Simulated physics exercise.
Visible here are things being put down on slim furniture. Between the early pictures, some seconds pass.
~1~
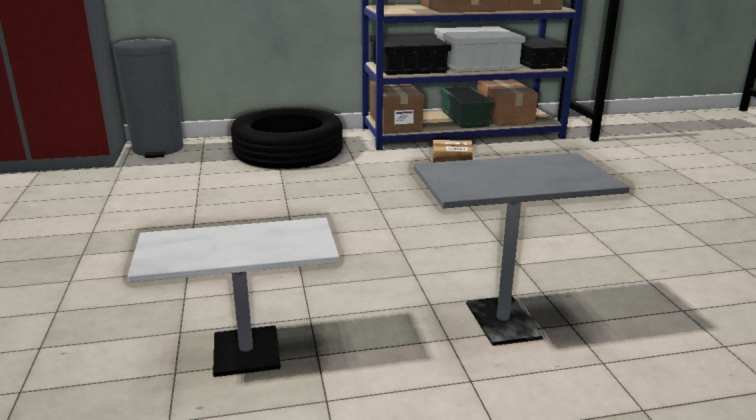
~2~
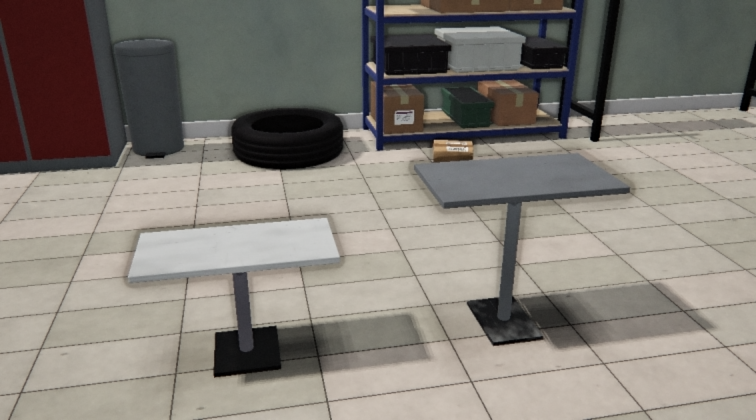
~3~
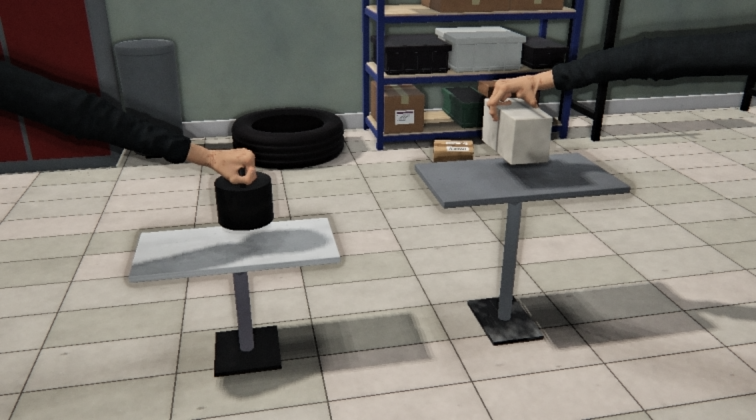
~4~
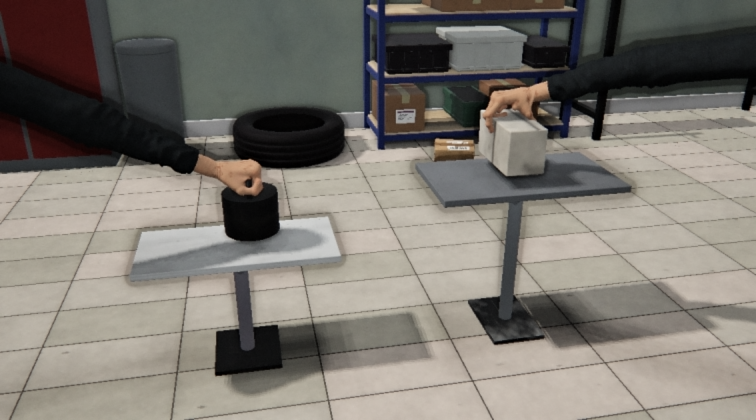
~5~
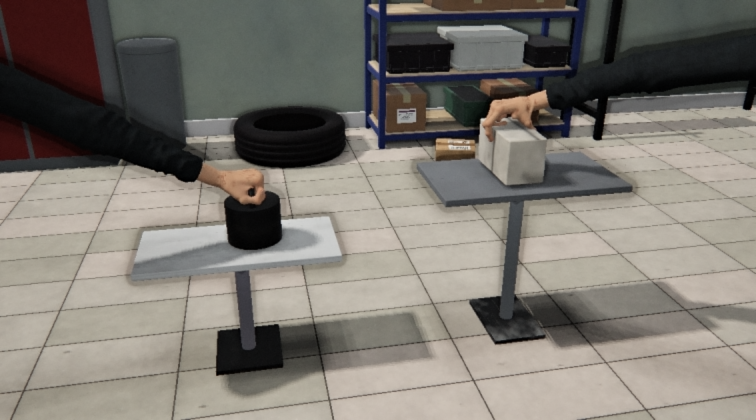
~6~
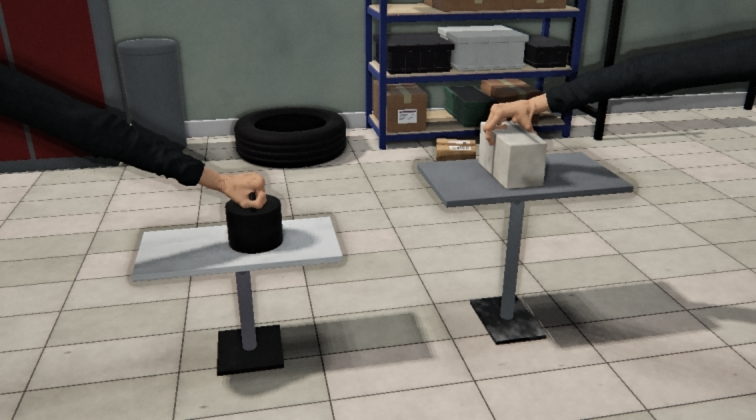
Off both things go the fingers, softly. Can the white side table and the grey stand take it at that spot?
In order: Looks to me like the white side table will keep its balance; looks to me like the grey stand will keep its balance.
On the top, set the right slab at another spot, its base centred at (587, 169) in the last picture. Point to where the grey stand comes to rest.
Rest point, approximately (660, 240).
Then, 0.20 s later than the last frame, white side table at rest near (241, 247); grey stand at rest near (520, 177).
When it is over, the white side table keeps steady, near (241, 247); the grey stand keeps steady, near (520, 177).
